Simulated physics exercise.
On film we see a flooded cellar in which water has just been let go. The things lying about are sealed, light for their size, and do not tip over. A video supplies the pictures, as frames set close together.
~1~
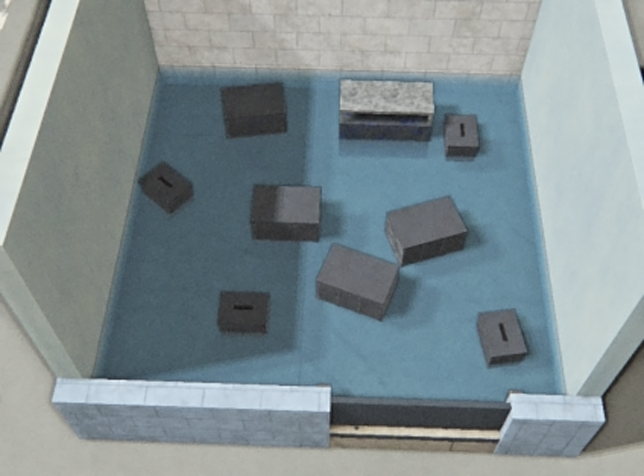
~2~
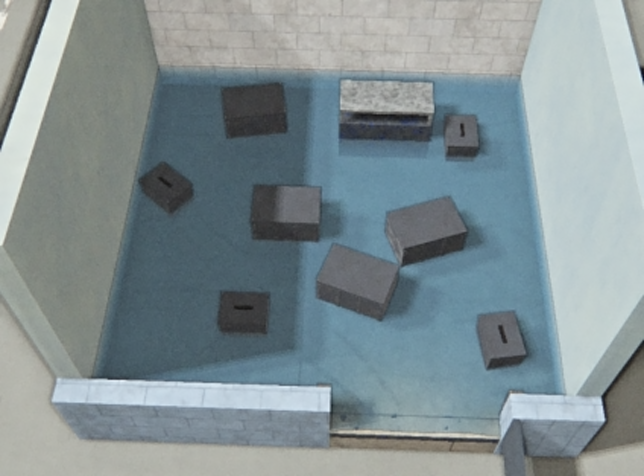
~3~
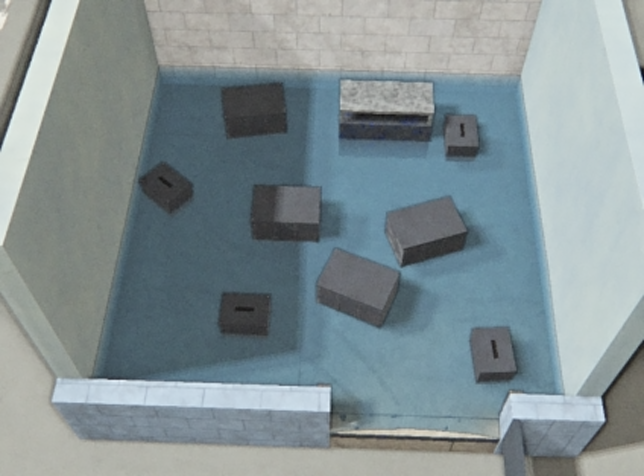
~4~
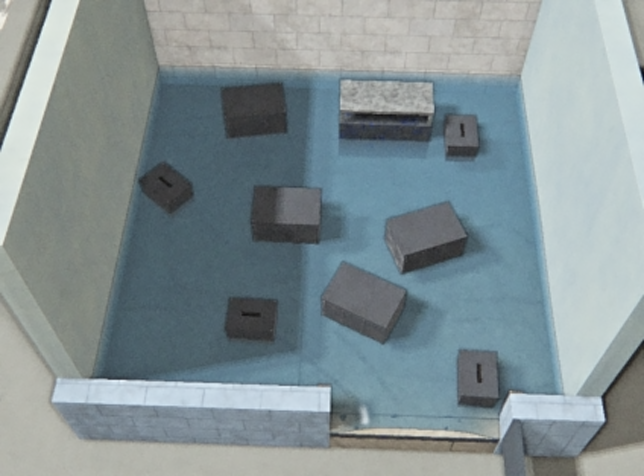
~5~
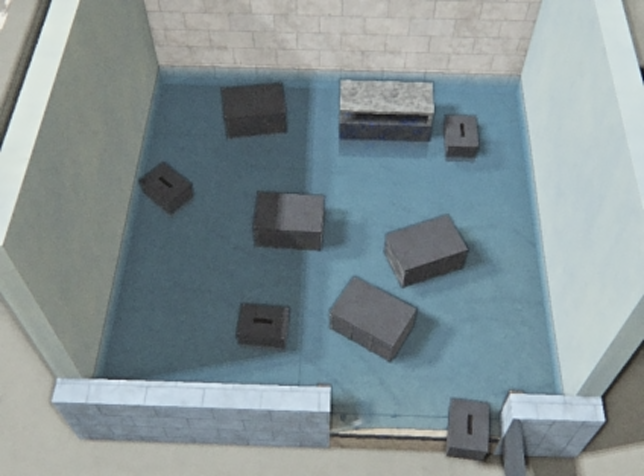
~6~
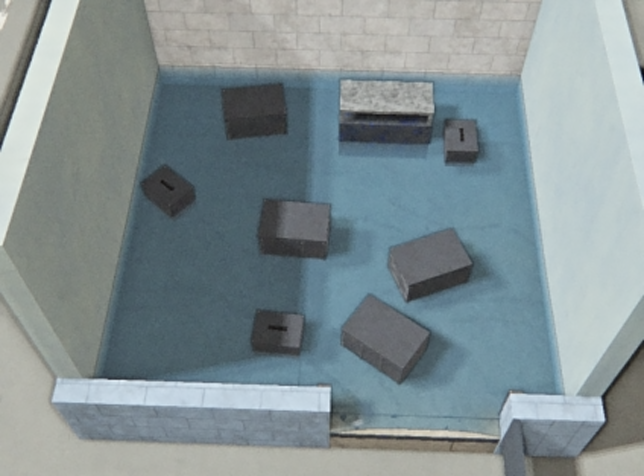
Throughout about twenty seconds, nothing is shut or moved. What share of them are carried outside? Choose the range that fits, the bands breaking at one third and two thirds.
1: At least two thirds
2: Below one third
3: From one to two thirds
At least two thirds (1).
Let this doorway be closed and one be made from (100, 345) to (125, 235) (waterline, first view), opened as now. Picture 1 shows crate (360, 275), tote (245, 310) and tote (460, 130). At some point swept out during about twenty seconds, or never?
The first one exits, the second exits, the third never exits.
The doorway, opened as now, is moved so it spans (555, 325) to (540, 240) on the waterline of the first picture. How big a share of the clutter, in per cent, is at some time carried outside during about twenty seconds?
Near 80 in a hundred.
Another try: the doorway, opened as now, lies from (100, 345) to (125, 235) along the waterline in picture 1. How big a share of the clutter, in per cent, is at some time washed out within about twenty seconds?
It works out to some 80 in a hundred.
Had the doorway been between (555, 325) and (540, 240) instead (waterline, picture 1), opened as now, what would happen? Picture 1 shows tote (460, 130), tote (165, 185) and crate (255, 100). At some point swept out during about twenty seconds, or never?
Outcome by item: Exited / retained / retained.
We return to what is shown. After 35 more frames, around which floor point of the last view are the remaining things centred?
The average sits close to (300, 305).
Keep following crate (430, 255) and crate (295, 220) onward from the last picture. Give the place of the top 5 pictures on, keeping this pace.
(451, 347) and (335, 271), roughly.
A moment on, 3 of 8 are out; 5 afloat.
Next, 5 of 8 are out; 3 afloat.
Later, 6 of 8 are out; 2 afloat.
In the end, 6 of 8 are out; 1 afloat.
